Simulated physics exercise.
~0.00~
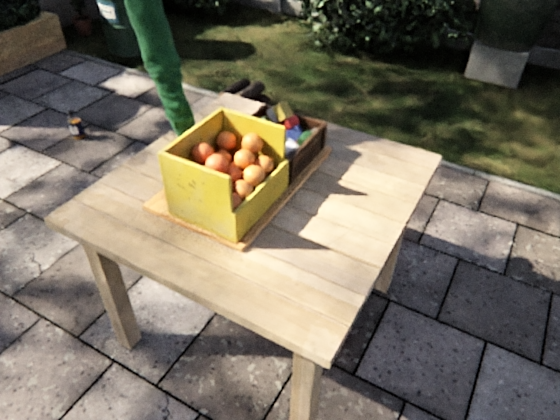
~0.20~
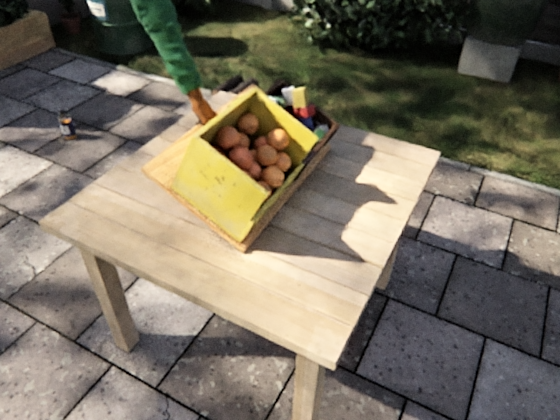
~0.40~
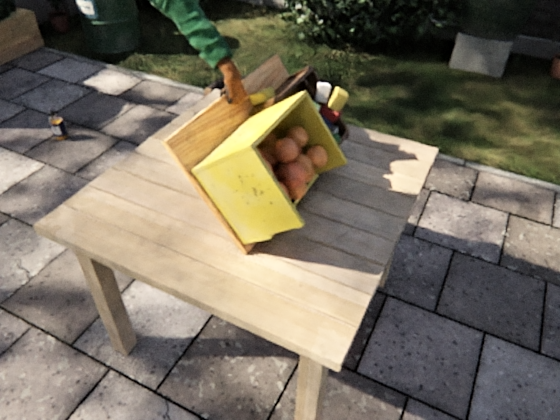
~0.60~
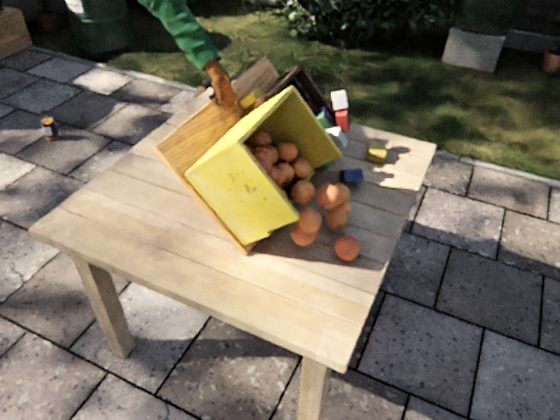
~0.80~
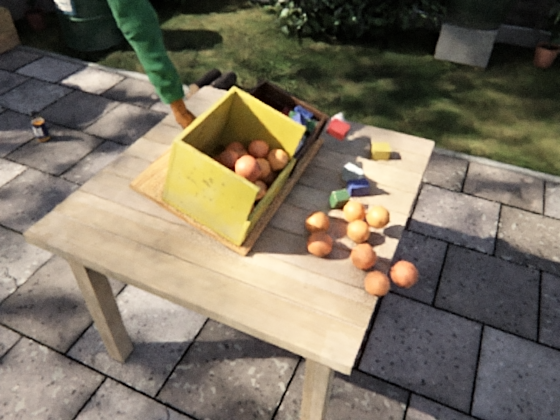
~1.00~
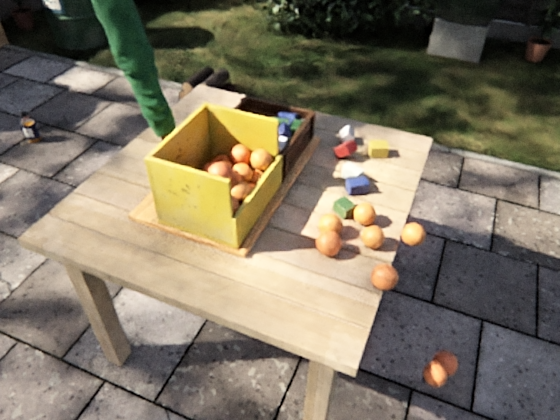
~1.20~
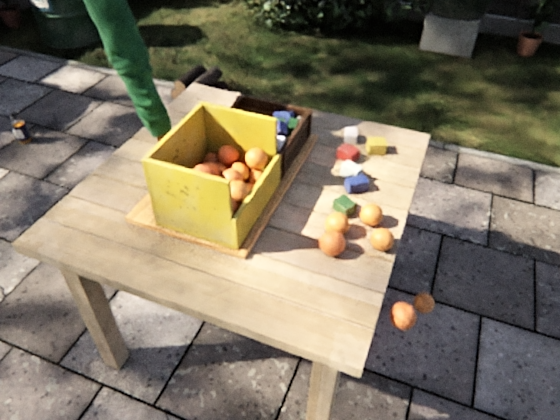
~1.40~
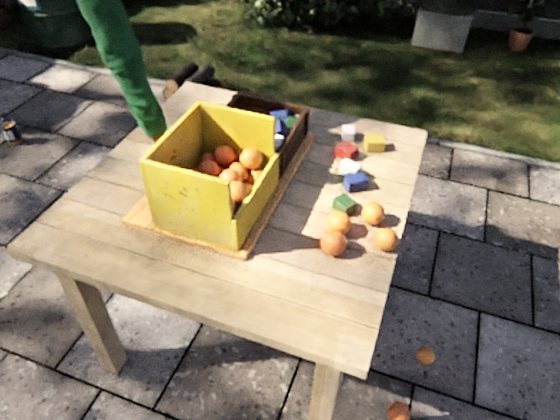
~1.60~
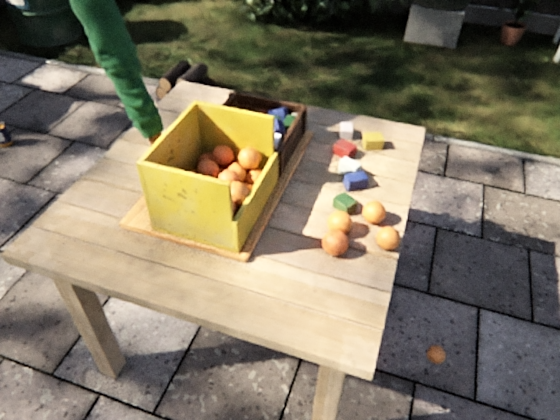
A green-sleeved arm reaches in from the upper left to a plywood board on a wooden table, seen from above on a sunlit paved patio beside grass. On the board, a yellow box of oranges sits in front of a darker wooden box of colourful toy bricks. The hand raises the board's left side, tipping both boxes steeply to the right. Oranges and several bricks spill across the tabletop, then the hand lowers the board flat. Some oranges roll off the right edge onto the paving, while others rest beside the scattered bricks and many remain in the yellow box.
